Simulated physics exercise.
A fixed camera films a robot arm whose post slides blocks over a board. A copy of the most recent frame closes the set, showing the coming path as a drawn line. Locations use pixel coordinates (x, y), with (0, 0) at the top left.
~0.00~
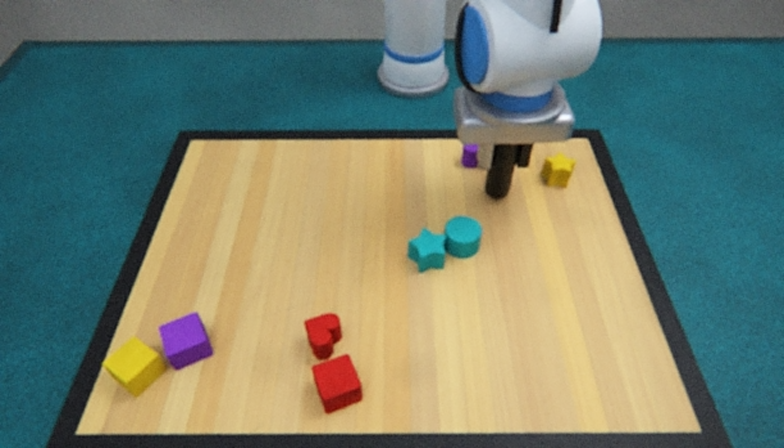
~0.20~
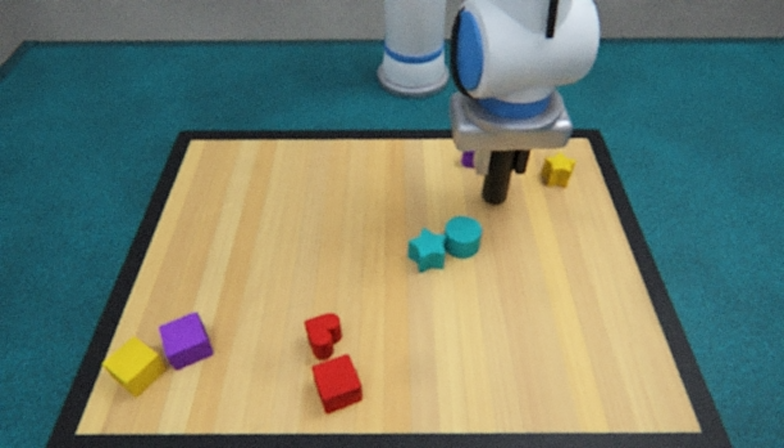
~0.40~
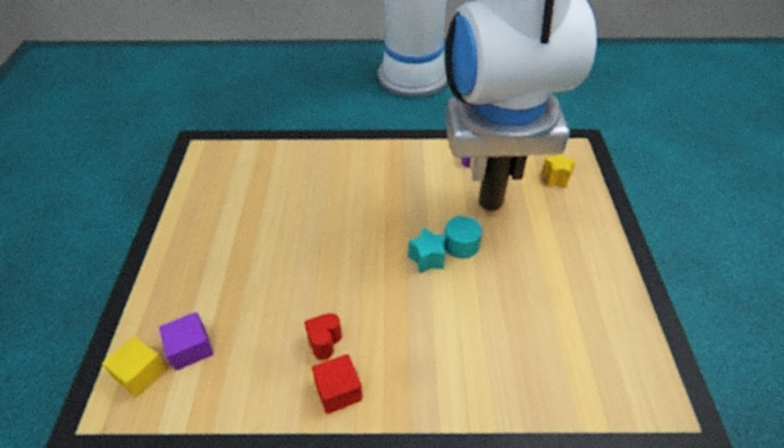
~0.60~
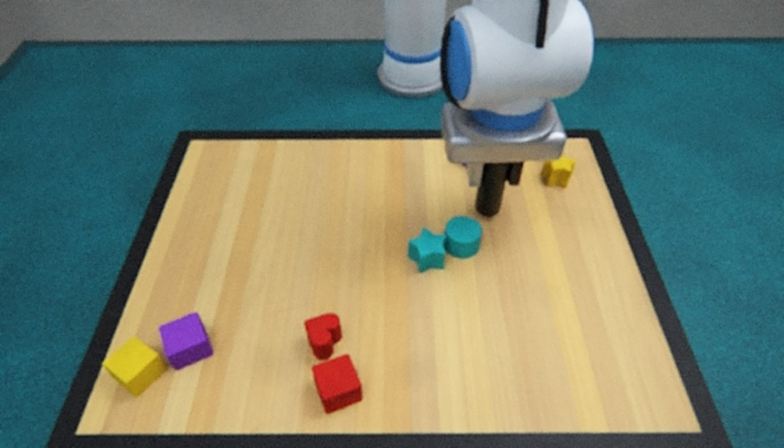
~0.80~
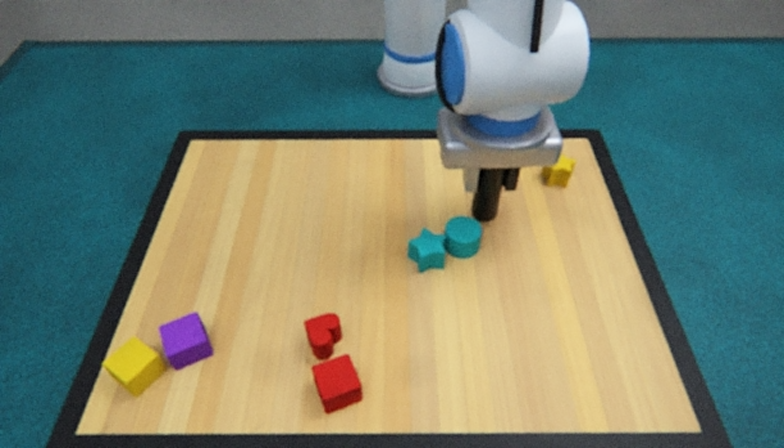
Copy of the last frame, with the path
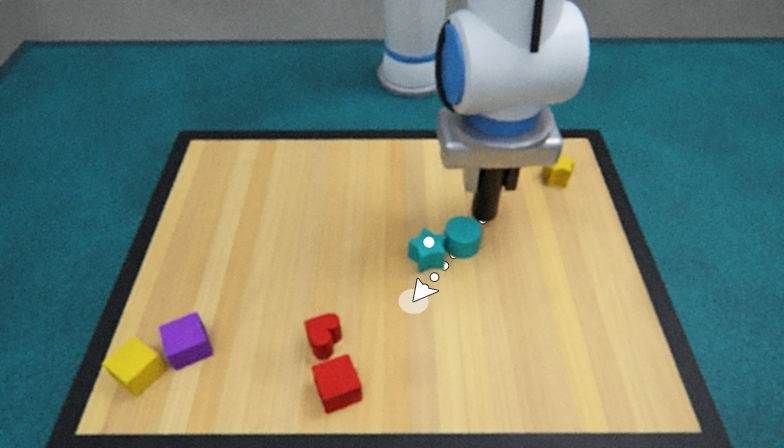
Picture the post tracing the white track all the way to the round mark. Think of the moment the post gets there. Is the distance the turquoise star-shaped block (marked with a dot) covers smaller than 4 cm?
Going by the path, no.
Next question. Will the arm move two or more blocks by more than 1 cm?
Yes - that is the case.
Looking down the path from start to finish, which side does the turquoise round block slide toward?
Pushed left.
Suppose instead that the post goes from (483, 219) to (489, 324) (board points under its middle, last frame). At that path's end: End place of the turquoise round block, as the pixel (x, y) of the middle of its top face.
My best guess is (454, 244).
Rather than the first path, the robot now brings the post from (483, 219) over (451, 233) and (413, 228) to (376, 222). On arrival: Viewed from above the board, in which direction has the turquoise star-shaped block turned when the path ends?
Answer: With the clock.
The line goes from (483, 219) directly to (414, 301); the dot is on the turquoise star-shaped block.
The first path, step by step. One third of the way, post (463, 239); turquoise star-shaped block (413, 252), turned 50° clockwise; turquoise round block (450, 250).
Two thirds of the way, post (439, 266); turquoise star-shaped block (404, 258), turned 100° clockwise; turquoise round block (430, 282).
At the end, post (414, 296); turquoise star-shaped block (390, 265), turned 170° clockwise; turquoise round block (415, 316).
